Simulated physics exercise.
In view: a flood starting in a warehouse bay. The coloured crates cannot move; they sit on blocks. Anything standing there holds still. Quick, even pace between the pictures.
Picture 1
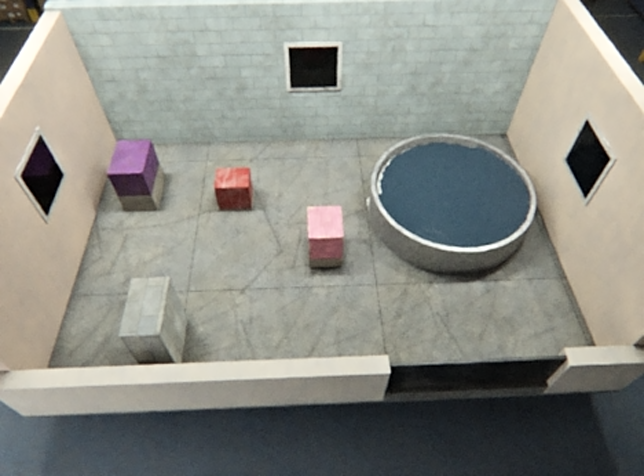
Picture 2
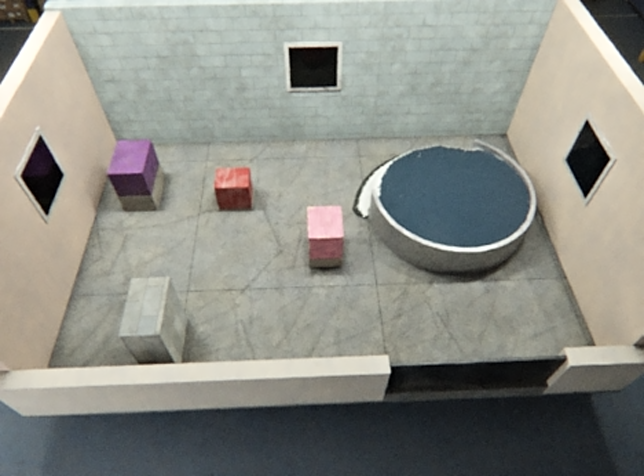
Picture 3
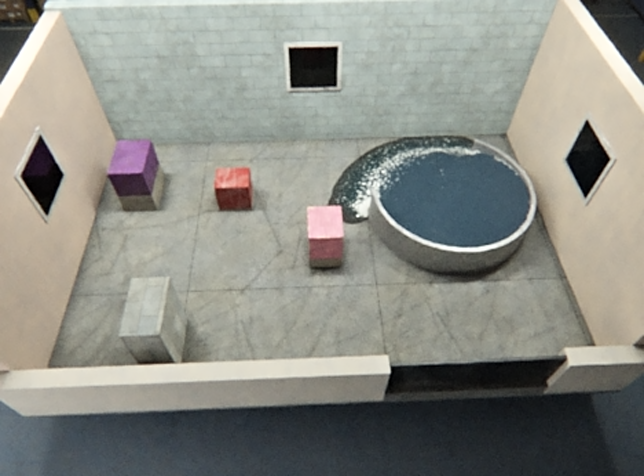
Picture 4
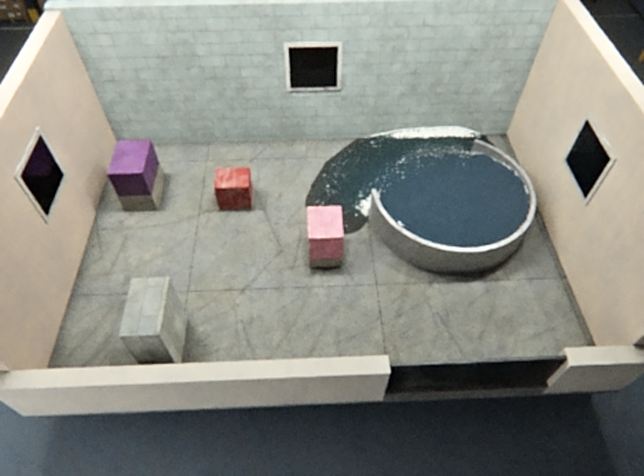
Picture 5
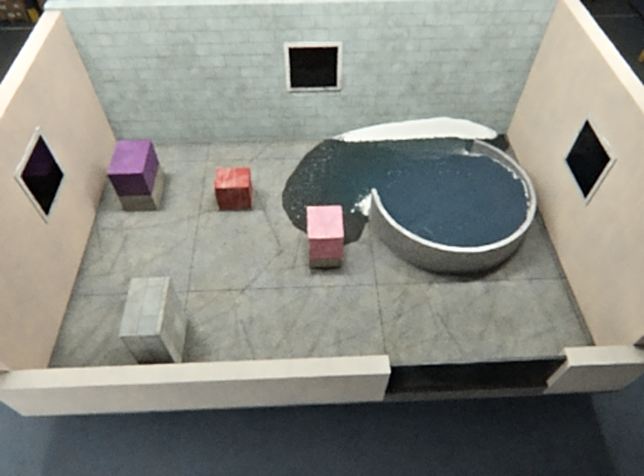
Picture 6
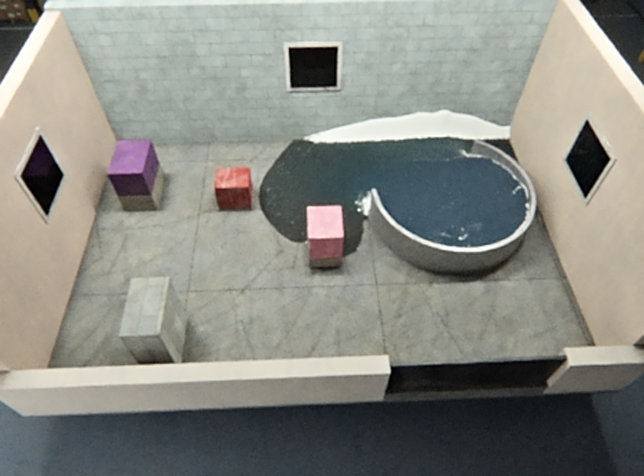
The video shows a round tank of dark water in a walled bay with several coloured blocks; its far side opens, and water pours out, spreading along the back wall and leftward across the floor around the pink block.
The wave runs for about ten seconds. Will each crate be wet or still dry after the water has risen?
One by one: Pink crate: Spared; red crate: Reached; purple crate: Spared.
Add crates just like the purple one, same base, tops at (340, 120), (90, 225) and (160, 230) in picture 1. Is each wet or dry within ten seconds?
Going through them in order, the first is overtopped, the second is not reached and the third is not reached.
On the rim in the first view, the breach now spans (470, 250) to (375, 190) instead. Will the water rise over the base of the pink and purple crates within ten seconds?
Note: Pink one is overtopped; purple one is left dry.
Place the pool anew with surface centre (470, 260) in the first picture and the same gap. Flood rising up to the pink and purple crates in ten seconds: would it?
Result - pink crate gets flooded, purple crate stays clear.
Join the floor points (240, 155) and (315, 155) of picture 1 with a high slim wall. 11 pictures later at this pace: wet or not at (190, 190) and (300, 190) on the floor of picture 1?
In order, I'd call them inundated and inundated.
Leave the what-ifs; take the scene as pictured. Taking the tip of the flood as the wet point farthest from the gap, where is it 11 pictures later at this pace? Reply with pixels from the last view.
The flood front should get to about (118, 146).
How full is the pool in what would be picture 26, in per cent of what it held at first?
About 26 per cent.
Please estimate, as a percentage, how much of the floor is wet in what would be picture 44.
Roughly 90 %.
A moment on, water covers 30 % of the floor; the pink crate water round its plinth, the red crate water round its plinth, the purple crate not reached.
Next, water covers 40 % of the floor; the pink crate water round its plinth, the red crate water round its plinth, the purple crate water round its plinth.
Then, water covers 65 % of the floor; the pink crate water round its plinth, the red crate water round its plinth, the purple crate water round its plinth.
Later, water covers 90 % of the floor; the pink crate water round its plinth, the red crate water round its plinth, the purple crate water round its plinth.
In the end, water covers 100 % of the floor; the pink crate stayed above the water, the red crate was topped, the purple crate stayed above the water.
